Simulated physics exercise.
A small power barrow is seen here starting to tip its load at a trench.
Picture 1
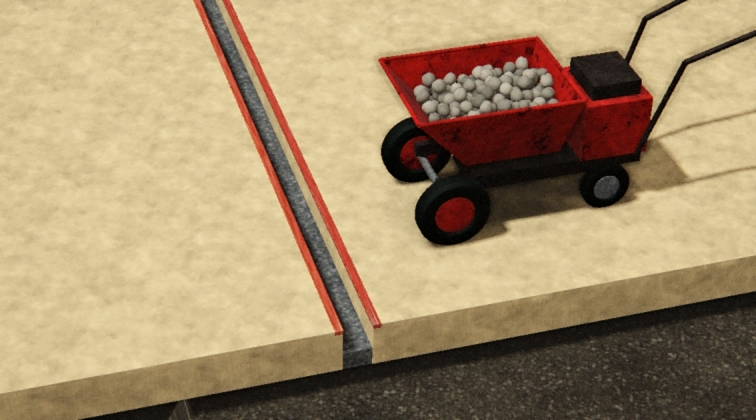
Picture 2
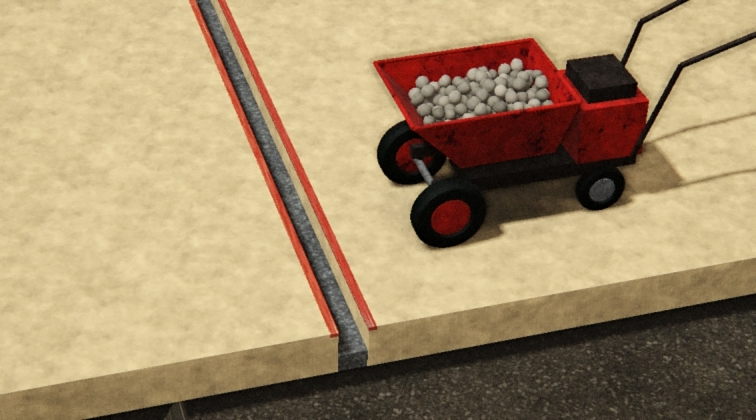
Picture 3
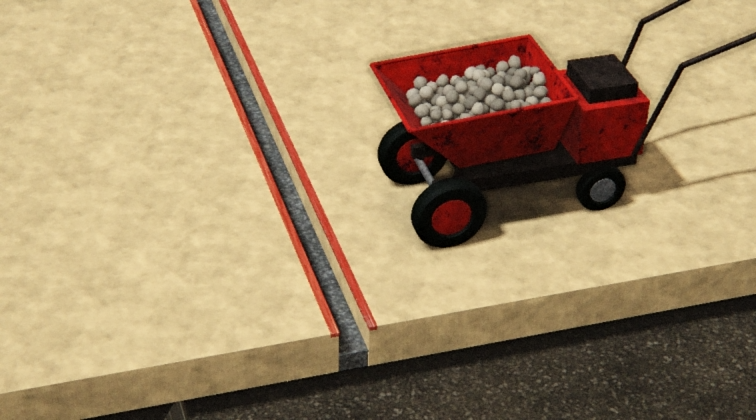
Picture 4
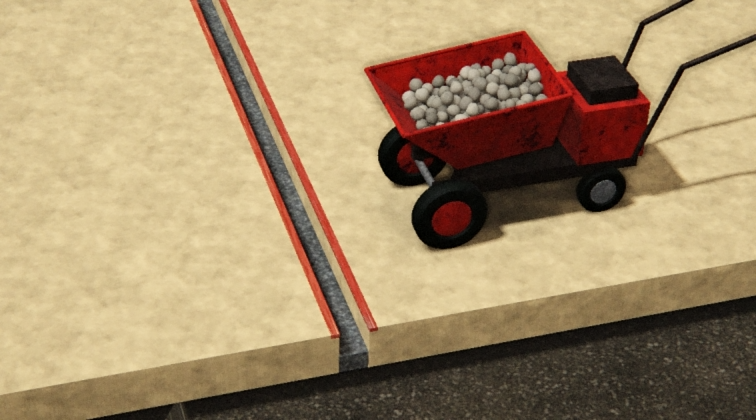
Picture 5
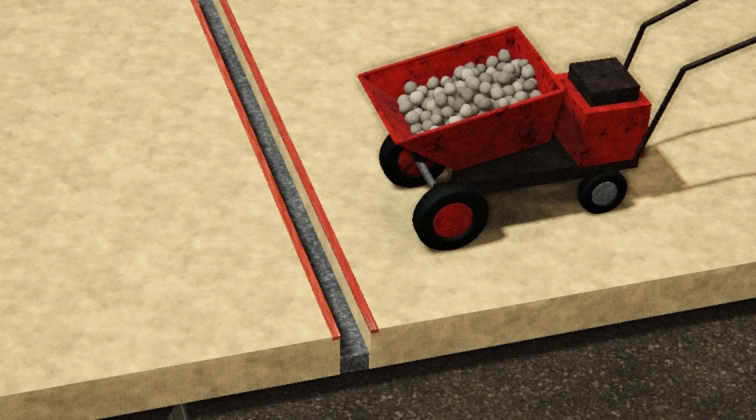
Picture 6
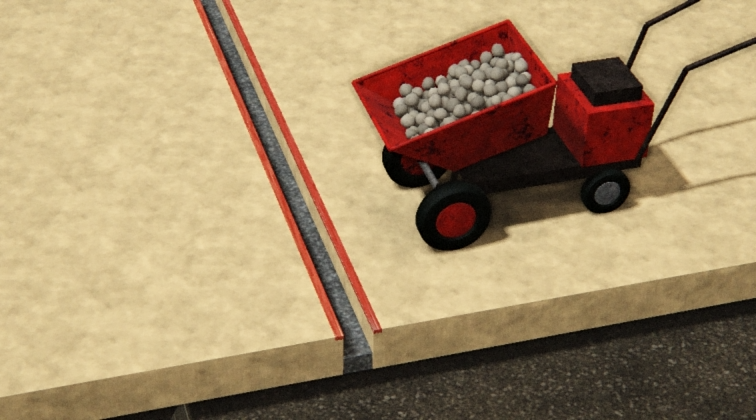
At first, a small red power barrow loaded with grey, rounded stones sits with its skip level on a pale slab, to the right of a narrow trench edged in red. Then the skip tilts gradually forward to the left, its back rising away from the body while the stones stay heaped inside.
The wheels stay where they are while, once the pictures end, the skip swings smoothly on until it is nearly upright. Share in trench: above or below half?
Mostly out.
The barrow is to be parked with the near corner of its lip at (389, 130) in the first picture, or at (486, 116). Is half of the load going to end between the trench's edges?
The first try ends with the lesser portion between the edges, the second with the lesser portion.
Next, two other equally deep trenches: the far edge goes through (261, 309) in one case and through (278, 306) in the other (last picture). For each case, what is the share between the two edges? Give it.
100 % then 90 %, roughly.
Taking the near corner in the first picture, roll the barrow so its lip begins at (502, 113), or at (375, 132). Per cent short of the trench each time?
Roughly 50 percent first, then roughly 0 percent.
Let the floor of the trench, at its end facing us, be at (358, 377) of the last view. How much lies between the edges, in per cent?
It works out to some 40 per cent.
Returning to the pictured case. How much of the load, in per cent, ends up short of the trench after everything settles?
Result: Close to 0 %.
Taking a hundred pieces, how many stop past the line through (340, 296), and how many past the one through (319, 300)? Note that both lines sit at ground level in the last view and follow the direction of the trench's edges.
About 80 and 50 %.
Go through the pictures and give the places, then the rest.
In the first picture, lip of the skip near (419, 126), level; top of the load near (503, 100), river pebbles; first edge of the trench near (360, 287); far edge near (323, 293), the trench under half as wide as the skip, and about as deep as wide.
In the second picture, lip of the skip near (414, 129), level; top of the load near (498, 102).
In the third picture, lip of the skip near (410, 131), tipped barely; top of the load near (496, 100).
In the fourth picture, lip of the skip near (404, 136), tipped a little; top of the load near (502, 91).
In the fifth picture, lip of the skip near (397, 143), tipped a little; top of the load near (496, 89).
In the sixth picture, lip of the skip near (390, 149), tipped clearly; top of the load near (490, 86); first edge of the trench near (361, 292); far edge near (323, 298).
Shortly afterwards, skip tipped steeply; the whole lot in the skip.
Next, skip tipped right over; the bulk in the skip; a little in or heaped over the trench; a little beyond it; only a few falling.
Some moments later, skip tipped right over; a little in the skip; near a third in or heaped over the trench; near half beyond it.
In the end, skip tipped right over; a little in the skip; near a third in or heaped over the trench; near half beyond it.
